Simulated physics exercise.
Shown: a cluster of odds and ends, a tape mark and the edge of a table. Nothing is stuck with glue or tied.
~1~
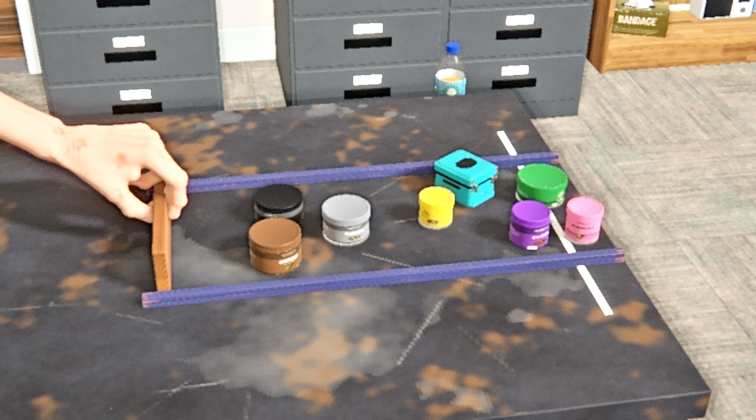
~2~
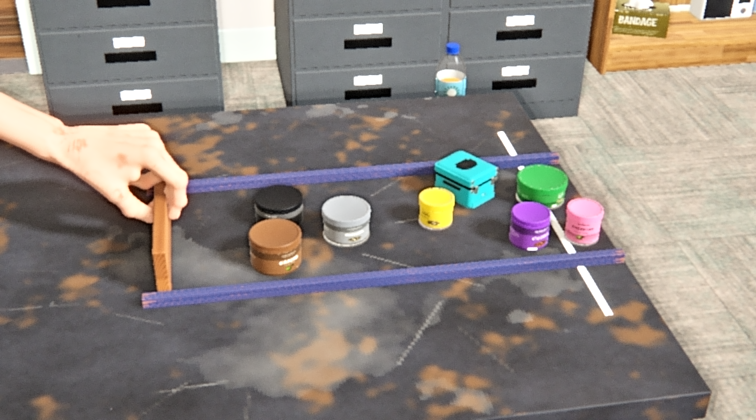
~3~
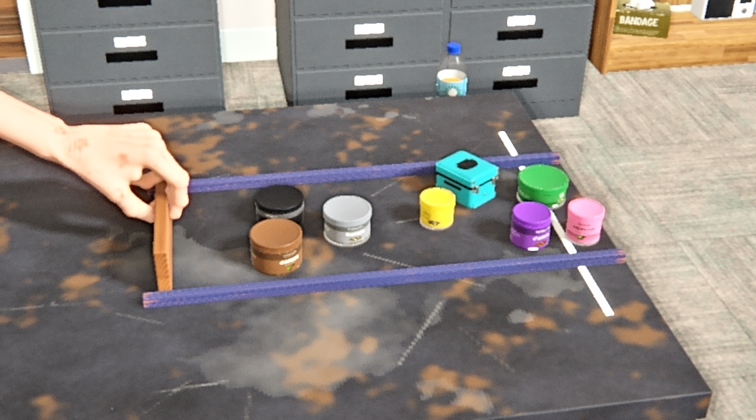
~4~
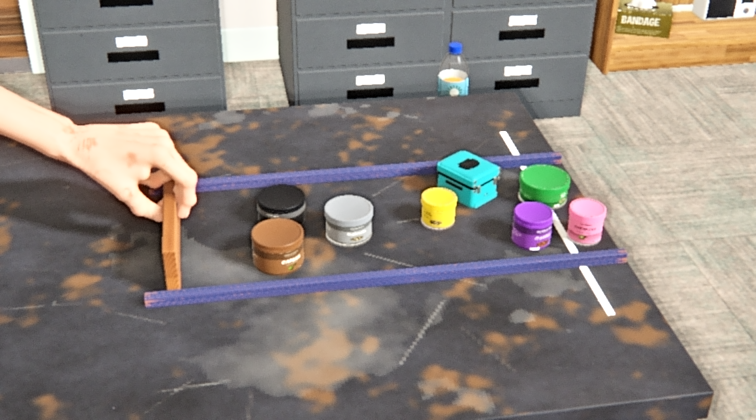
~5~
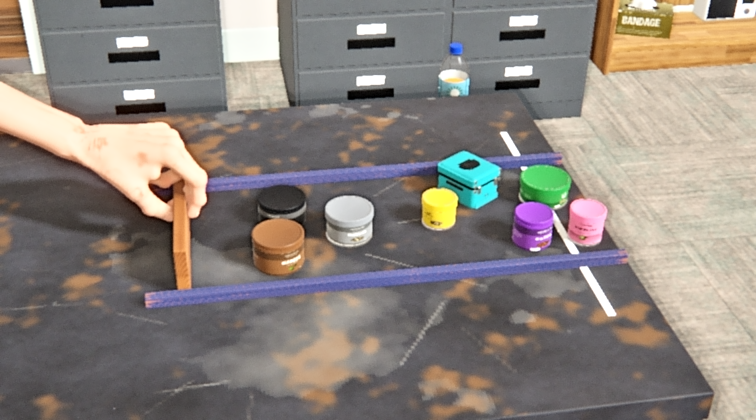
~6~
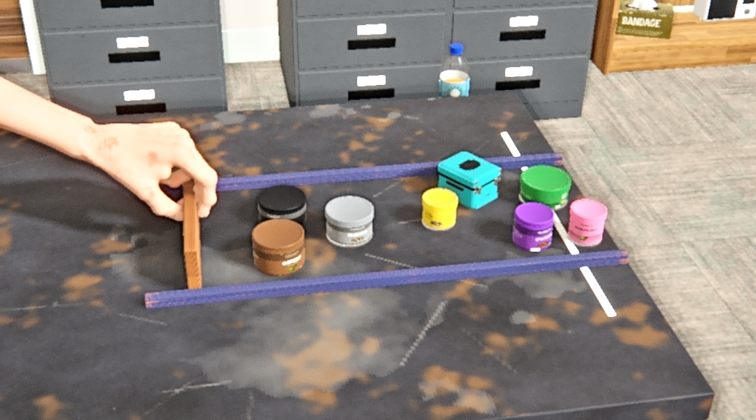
A hand at the left slides an upright brown board slowly a short way to the right between two blue strips on a dark, rust-mottled tabletop, seen from above at an angle. Ahead of it sit black, brown, grey and yellow pots, a turquoise case, and green, purple and pink pots near a white tape line, with grey cabinets behind. The pots and case stay in place, and the view barely shifts.
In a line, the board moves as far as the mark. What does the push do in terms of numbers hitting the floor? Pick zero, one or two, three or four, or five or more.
It sends five or more to the floor.
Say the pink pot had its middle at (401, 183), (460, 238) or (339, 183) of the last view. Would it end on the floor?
The pink pot stays put; goes off; stays put.
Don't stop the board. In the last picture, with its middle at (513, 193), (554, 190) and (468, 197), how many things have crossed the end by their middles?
Counts per position: 2 / 6 / 0.
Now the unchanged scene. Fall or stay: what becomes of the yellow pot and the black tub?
The yellow pot is gone, and the black tub stays put.
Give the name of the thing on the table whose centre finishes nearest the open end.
The grey tin is the one.
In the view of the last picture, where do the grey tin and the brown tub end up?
Grey tin at about (599, 206), brown tub at about (595, 230).
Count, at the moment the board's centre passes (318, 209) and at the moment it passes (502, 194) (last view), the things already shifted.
At the first spot 3, then 8.
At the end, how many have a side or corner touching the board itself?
2.
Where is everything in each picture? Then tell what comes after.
In the first picture, pink pot (583, 222); green pot (541, 187); purple tub (530, 225); board (162, 221); tape (547, 210).
In the second picture, green pot (541, 188); turquoise case (465, 180).
In the third picture, purple tub (531, 226); board (163, 221).
In the fourth picture, pink pot (586, 223); yellow pot (438, 210).
In the fifth picture, green pot (544, 188); black tub (282, 208).
In the sixth picture, pink pot (587, 224); green pot (545, 188); purple tub (533, 227); board (192, 219); tape (550, 211).
Soon after, none off yet; pink pot at rest near (587, 224); green pot at rest near (545, 188); purple tub at rest near (533, 227).
Then, none off yet; pink pot moved a little near (606, 222); green pot moved about its own width near (584, 181); purple tub moved about its own width near (570, 225).
By the end, the number that fall off is five or more; fallen, yellow pot, turquoise case, purple tub, green pot and pink pot.
